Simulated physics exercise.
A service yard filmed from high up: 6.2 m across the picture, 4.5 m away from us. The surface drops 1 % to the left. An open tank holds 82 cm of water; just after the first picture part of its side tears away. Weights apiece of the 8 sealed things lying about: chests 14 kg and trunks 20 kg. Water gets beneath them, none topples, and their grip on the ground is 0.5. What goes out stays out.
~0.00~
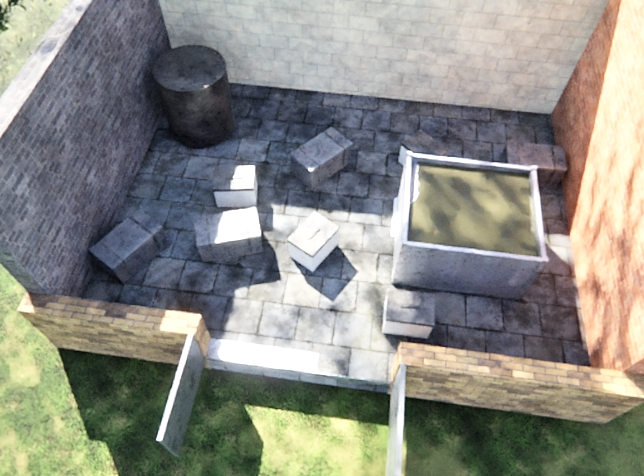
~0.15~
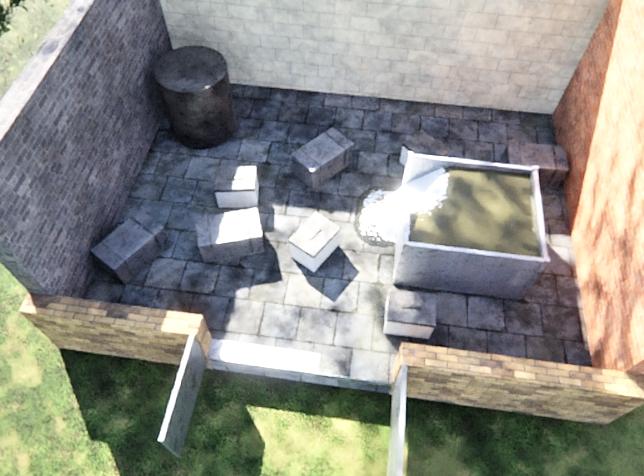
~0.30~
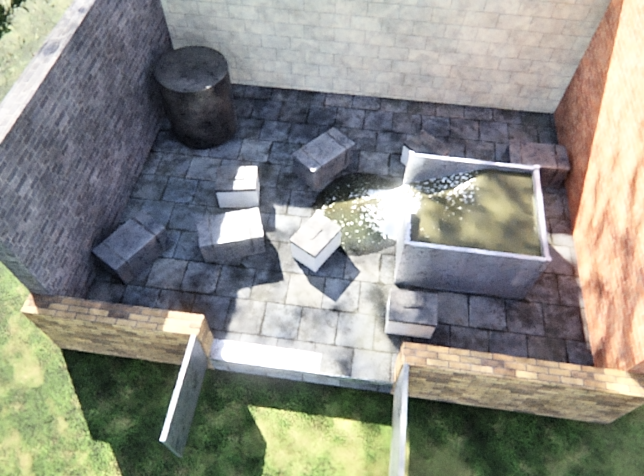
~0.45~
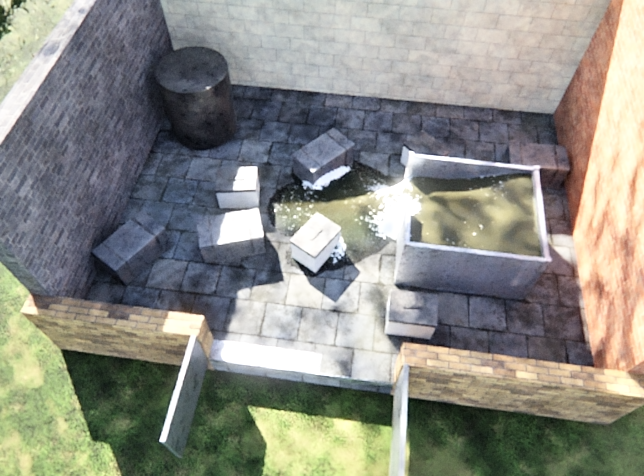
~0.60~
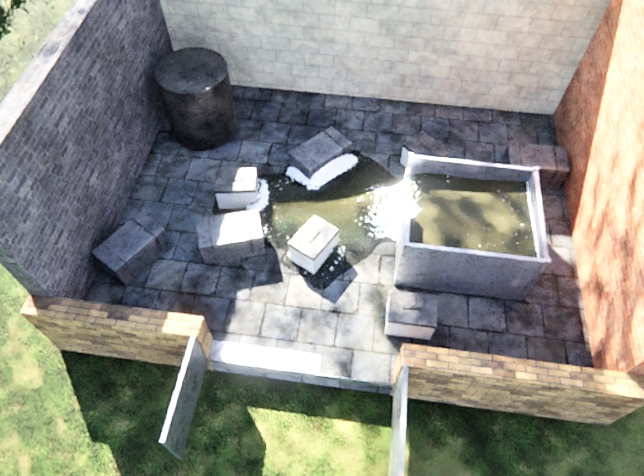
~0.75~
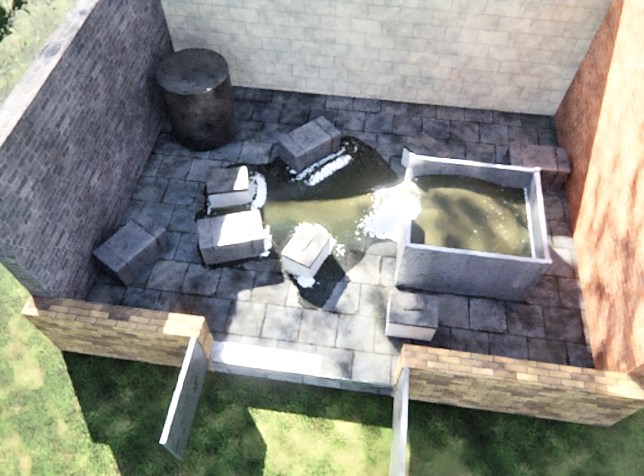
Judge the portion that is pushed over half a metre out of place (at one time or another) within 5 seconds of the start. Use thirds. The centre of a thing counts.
That comes to one to two thirds.
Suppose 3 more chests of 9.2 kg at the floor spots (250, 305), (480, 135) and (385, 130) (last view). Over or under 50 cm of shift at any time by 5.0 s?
In turn: Past it, under, short of it.
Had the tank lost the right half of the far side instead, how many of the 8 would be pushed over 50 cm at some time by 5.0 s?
In that case 1 of them.
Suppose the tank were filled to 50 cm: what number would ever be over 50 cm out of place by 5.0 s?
In that case 4 of them.
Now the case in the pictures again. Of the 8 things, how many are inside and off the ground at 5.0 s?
I count 4.
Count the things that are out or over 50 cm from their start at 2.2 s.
By then 4.
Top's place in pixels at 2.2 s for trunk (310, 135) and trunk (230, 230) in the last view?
Around (224, 73) and (165, 255).
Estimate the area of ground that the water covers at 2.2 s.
Roughly 16 m2.
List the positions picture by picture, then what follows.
The first frame shows a trunk at (322, 148), on the bottom; a chest at (314, 233) rests on the ground; 1.9 m2 under water; 0 of 8 have shifted.
The second frame shows a trunk at (323, 149), on the bottom; a chest at (315, 234) rests on the ground; water covers 2.4 m2; 0 of 8 have shifted.
The third frame shows a trunk at (324, 149) rests on the ground; a chest at (316, 234), on the bottom; 3.2 m2 under water; 0 of 8 have shifted.
The fourth frame shows a trunk at (324, 149), on the bottom; a chest at (316, 234) rests on the ground; 4.1 m2 under water; 0 of 8 have shifted.
The fifth frame shows a trunk at (321, 148), on the bottom, 6 cm from its start; a chest at (314, 236), on the bottom; water covers 5.2 m2; 1 of 8 have shifted.
The sixth frame shows a trunk at (310, 136), on the bottom, 35 cm from its start; a chest at (307, 244) rests on the ground, 17 cm from its start; 6.4 m2 under water; 3 of 8 have shifted.
After 1.1 s 3 of 8 are over 50 cm from their spots; 0 afloat.
After 2.2 s 4 of 8 are over 50 cm from their spots; 3 afloat.
After 3.5 s 4 of 8 are over 50 cm from their spots; 3 afloat.
After 5.0 s 5 of 8 are over 50 cm from their spots, and 5 have been at some point; 4 afloat.
